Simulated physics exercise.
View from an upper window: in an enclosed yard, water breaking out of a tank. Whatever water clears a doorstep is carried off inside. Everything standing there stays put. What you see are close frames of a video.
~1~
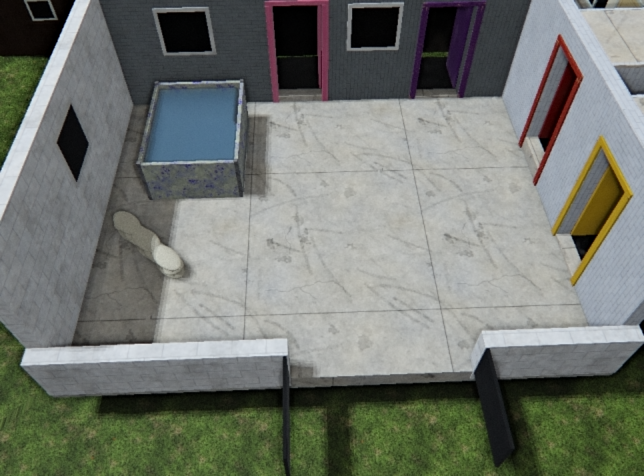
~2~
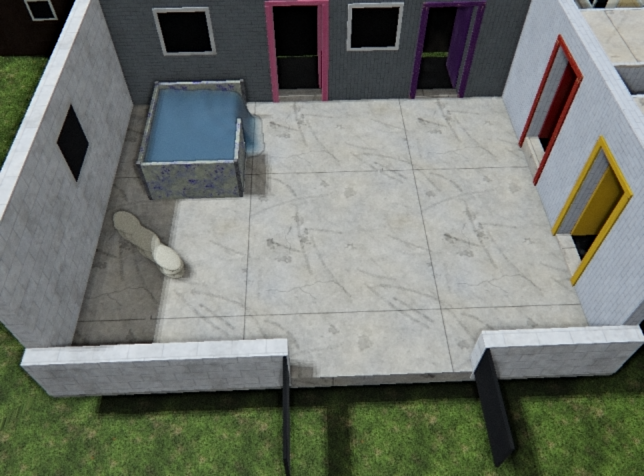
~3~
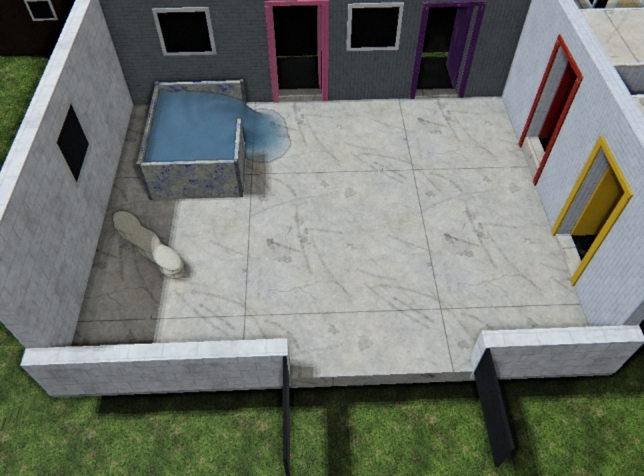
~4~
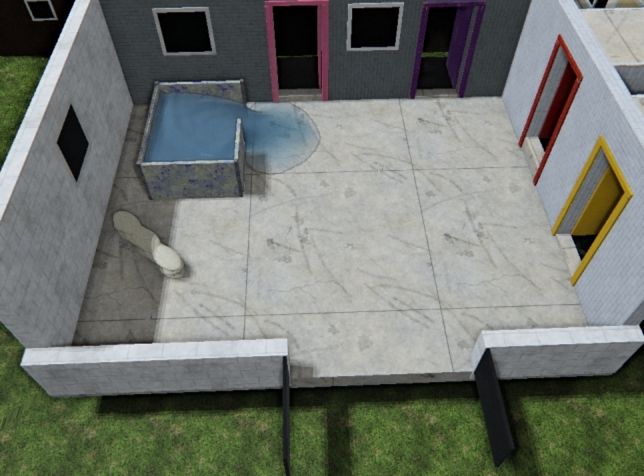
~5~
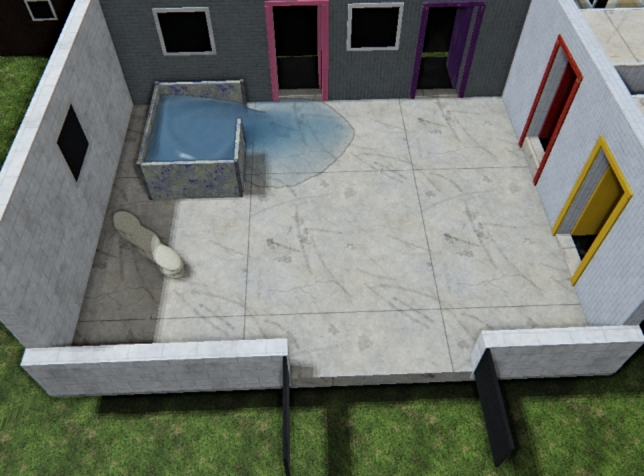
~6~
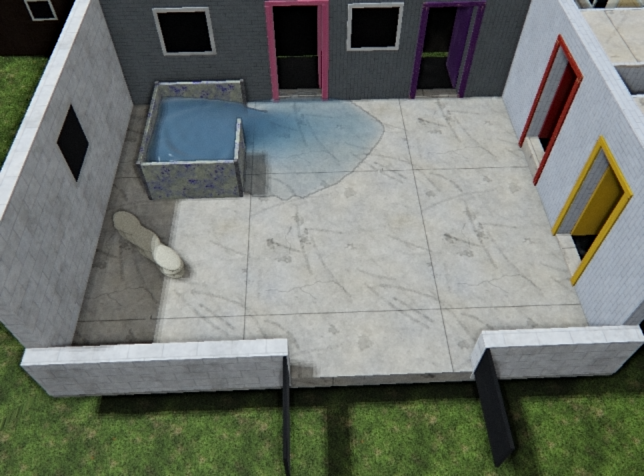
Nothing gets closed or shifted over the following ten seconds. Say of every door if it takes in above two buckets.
The yellow door sees more than two buckets come in; the pink door sees more than two buckets come in; the purple door sees more than two buckets come in; the red door sees no more than two buckets come in.
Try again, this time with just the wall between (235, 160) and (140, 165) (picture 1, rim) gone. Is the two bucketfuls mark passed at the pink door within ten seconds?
Pink door: Falls short.
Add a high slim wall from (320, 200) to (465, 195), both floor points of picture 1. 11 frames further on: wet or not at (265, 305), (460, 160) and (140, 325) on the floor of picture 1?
Log, spots one to three: Spared; swamped; spared.
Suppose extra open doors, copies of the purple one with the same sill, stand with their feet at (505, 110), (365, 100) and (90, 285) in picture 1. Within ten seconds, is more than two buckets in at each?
Crosses the line; crosses the line; stays below the line.
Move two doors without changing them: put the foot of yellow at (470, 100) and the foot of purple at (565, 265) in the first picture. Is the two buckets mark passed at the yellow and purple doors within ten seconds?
My reading: Yellow exceeds the limit, purple exceeds the limit.
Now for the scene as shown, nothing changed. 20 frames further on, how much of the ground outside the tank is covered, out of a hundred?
Estimated share: About 45 %.
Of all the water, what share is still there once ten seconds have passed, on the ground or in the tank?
I make it 82 per cent.
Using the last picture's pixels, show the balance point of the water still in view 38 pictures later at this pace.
The water centres close to (398, 192).
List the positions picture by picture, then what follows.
Still water in the tank at (195, 123), in the first picture.
The front is at (250, 116), out from the gap at (242, 123), in the second picture.
The front is at (282, 151), out from the gap at (243, 125), in the third picture.
Water pours out at (243, 127) and has run to (316, 140), in the fourth picture.
The front is at (349, 129), out from the gap at (243, 126), in the fifth picture.
Water pours out at (243, 126) and has run to (378, 126), in the sixth picture.
A moment on, water covers 30 % of the floor; the yellow door not reached, the pink door over two buckets in, the purple door wet at the sill, nothing in, the red door not reached.
Next, water covers 40 % of the floor; the yellow door not reached, the pink door over two buckets in, the purple door under two buckets in, the red door wet at the sill, nothing in.
Then, water covers 45 % of the floor; the yellow door under two buckets in, the pink door far over two buckets in, the purple door under two buckets in, the red door wet at the sill, nothing in.
Later, water covers 55 % of the floor; the yellow door under two buckets in, the pink door far over two buckets in, the purple door over two buckets in, the red door wet at the sill, nothing in.
In the end, water covers 90 % of the floor; the yellow door over two buckets in, the pink door far over two buckets in, the purple door far over two buckets in, the red door wet at the sill, nothing in.
